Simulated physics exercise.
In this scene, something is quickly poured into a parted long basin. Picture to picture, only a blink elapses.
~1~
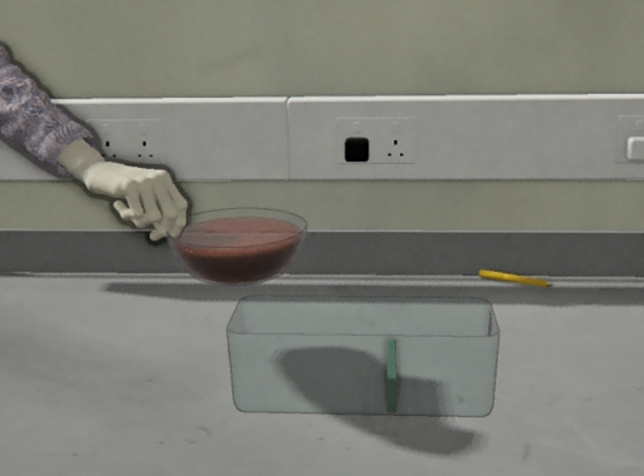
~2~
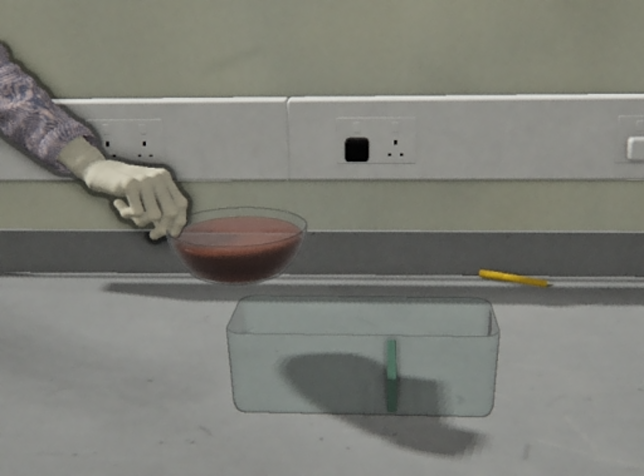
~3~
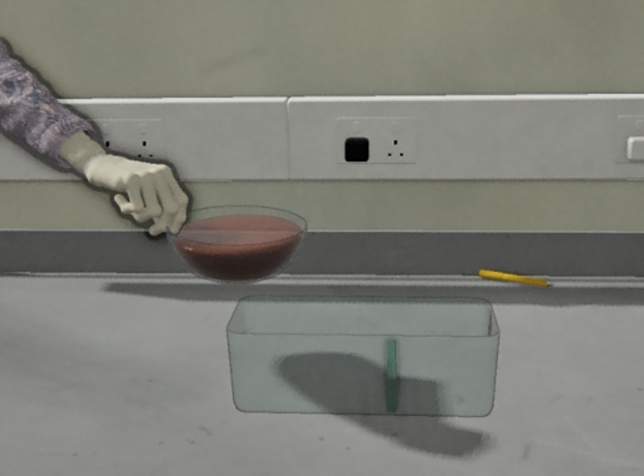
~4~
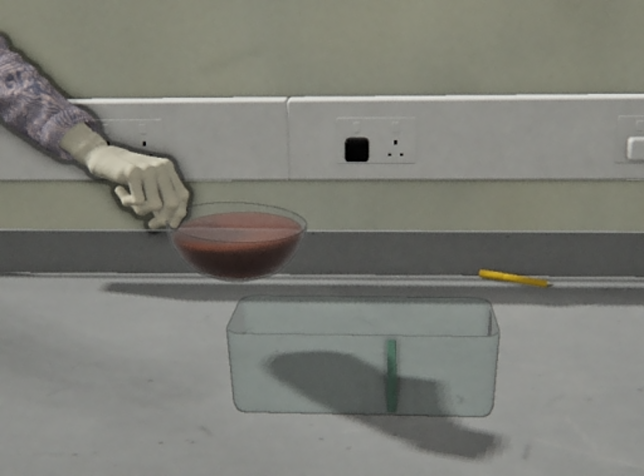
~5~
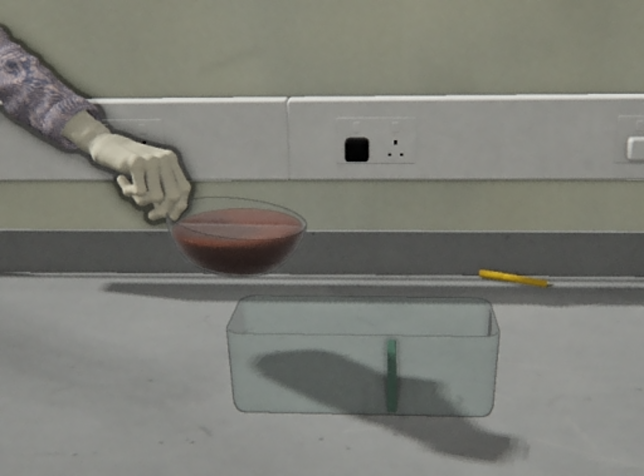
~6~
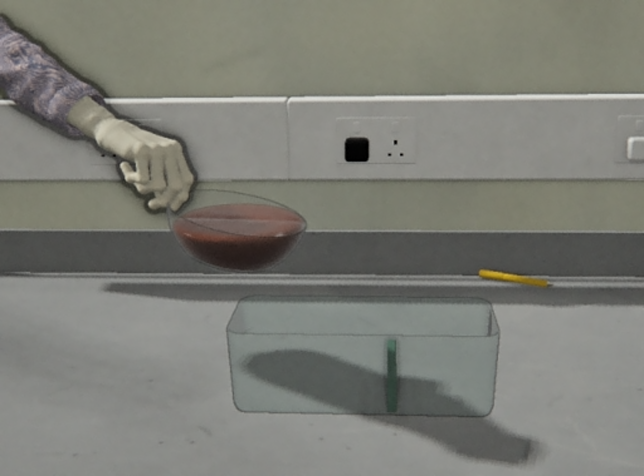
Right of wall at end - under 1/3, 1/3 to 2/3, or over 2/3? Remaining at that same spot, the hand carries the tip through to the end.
Looks to me like the right side of the wall gets at least a third but no more than two thirds.
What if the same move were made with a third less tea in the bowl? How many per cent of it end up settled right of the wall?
Roughly 35 in a hundred.
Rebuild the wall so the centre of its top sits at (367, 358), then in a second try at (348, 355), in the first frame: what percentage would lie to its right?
First some 80, then 90 per cent.
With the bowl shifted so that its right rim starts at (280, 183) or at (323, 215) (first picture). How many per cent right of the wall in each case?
You'd get 35 percent from the first and 70 percent from the second.
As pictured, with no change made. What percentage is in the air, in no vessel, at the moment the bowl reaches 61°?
Roughly 40 in a hundred.
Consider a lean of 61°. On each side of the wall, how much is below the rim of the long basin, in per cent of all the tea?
The left part holds close to 15 per cent, the right part close to 5.
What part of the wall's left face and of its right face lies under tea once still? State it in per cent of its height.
Once it settles, the left reaches around 30 and the right around 70.
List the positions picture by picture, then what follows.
In the first picture, tilt 0°; pouring edge (306, 228); surface from (174, 233) to (304, 234); the long basin's rim runs from (234, 315) to (494, 318); the wall's top is at (392, 360).
In the second picture, tilt 1°; pouring edge (306, 228); surface from (174, 233) to (304, 233).
In the third picture, tilt 2°; pouring edge (306, 228); surface from (174, 231) to (304, 232).
In the fourth picture, tilt 5°; pouring edge (306, 228); surface from (174, 228) to (304, 229).
In the fifth picture, tilt 8°; pouring edge (306, 228); surface from (174, 223) to (304, 226).
In the sixth picture, tilt 13°; pouring edge (306, 228); surface from (175, 218) to (305, 223); 1 per cent is over the edge.
A moment on, the bowl is tipped part way and 36 per cent is still to pour, 17 is left of the wall and 5 right of it.
Next, the bowl is tipped on its side and 1 per cent is still to pour, 33 is left of the wall and 52 right of it.
Then the bowl is tipped right over and 0 per cent is still to pour, 40 is left of the wall and 53 right of it.
Later the bowl is tipped right over and 0 per cent is still to pour, 40 is left of the wall and 53 right of it.
Finally, 40 per cent lies left of the wall, 53 right of it and 7 outside.
